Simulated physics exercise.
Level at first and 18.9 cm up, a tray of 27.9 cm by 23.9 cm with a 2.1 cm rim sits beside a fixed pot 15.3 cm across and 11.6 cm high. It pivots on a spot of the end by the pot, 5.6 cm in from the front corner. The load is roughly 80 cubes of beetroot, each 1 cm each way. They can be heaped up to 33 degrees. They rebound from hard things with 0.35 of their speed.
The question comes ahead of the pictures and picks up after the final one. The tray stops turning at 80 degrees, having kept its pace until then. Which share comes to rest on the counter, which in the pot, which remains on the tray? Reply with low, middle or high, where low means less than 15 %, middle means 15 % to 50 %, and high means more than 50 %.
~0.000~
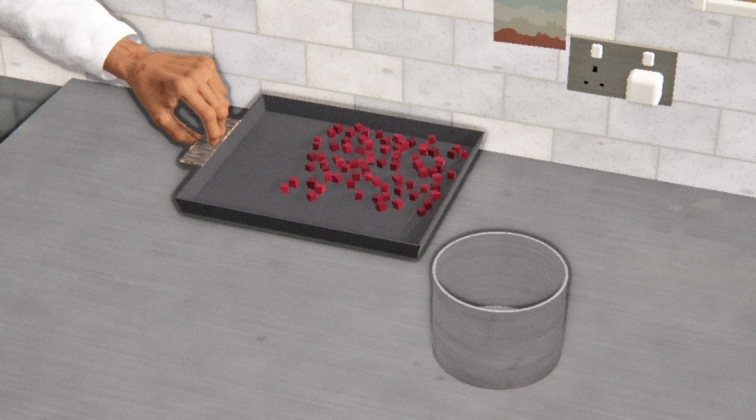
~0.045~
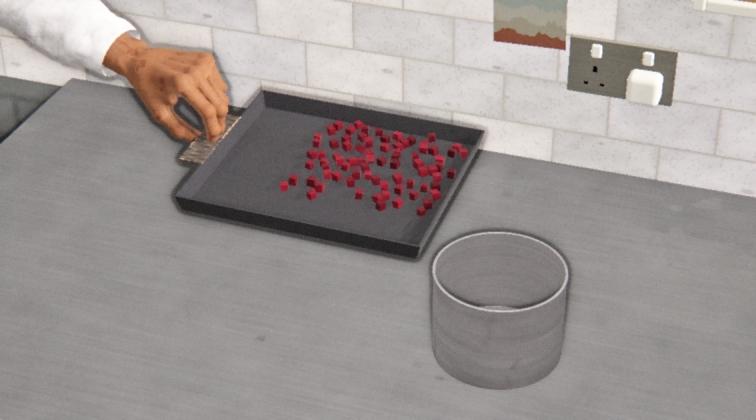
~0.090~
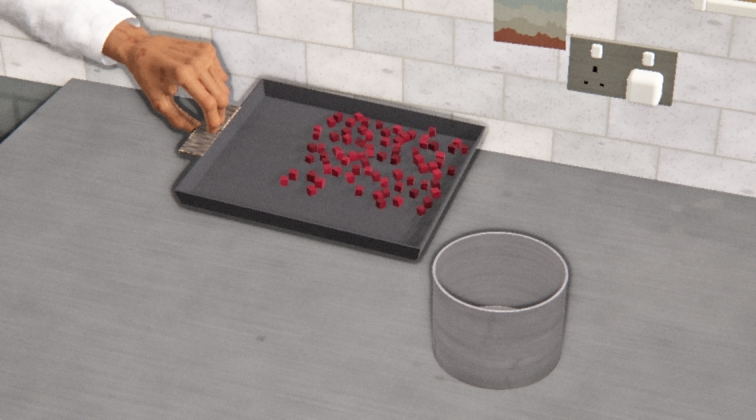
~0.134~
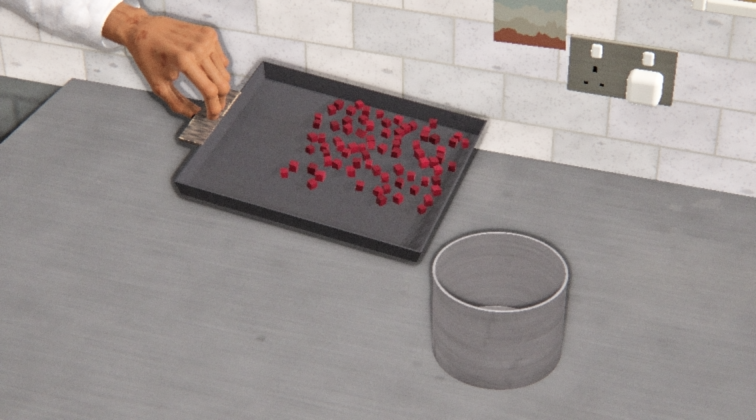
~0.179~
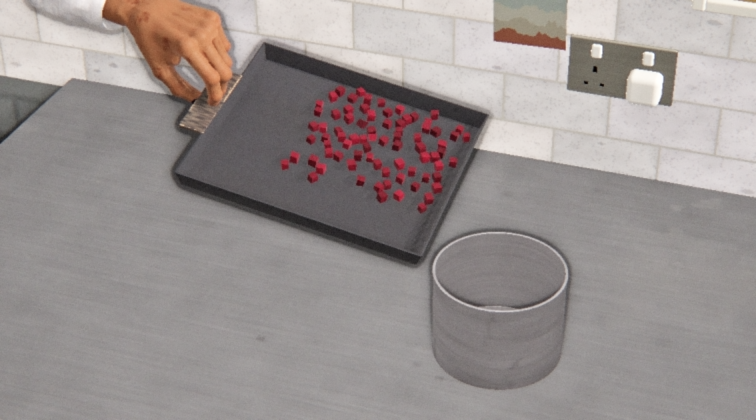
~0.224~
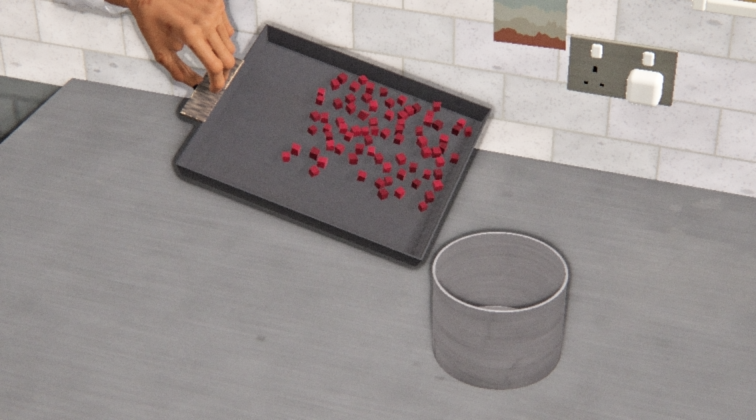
My answer: Counter - high; pot - low; left on the tray - low.
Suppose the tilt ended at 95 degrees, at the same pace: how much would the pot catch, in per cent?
That would be around 0 percent.
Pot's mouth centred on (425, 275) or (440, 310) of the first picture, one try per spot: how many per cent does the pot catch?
The shares would be near 20 and 90 per cent respectively.
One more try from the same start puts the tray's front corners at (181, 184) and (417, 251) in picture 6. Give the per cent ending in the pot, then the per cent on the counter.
Pot 0 % / counter 65 %.
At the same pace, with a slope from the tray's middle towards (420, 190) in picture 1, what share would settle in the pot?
My best guess is some 30 per cent.
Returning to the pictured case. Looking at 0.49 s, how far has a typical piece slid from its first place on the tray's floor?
About 3 cm.
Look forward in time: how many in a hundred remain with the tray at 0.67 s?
I'd say close to 95 per cent.
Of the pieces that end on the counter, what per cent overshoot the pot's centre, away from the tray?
Roughly 40 per cent.
After 0.49 s, tilt 50 degrees; the tray holds 100 %, the pot 0 %.
After 0.67 s, tilt 70 degrees; the tray holds 95 %, the pot 0 %.
Then, at 0.96 s, tilt 80 degrees; the tray holds 15 %, the pot 0 %.
In the end, at 2.3 s, counter 95 %, pot 0 %, tray 5 %.
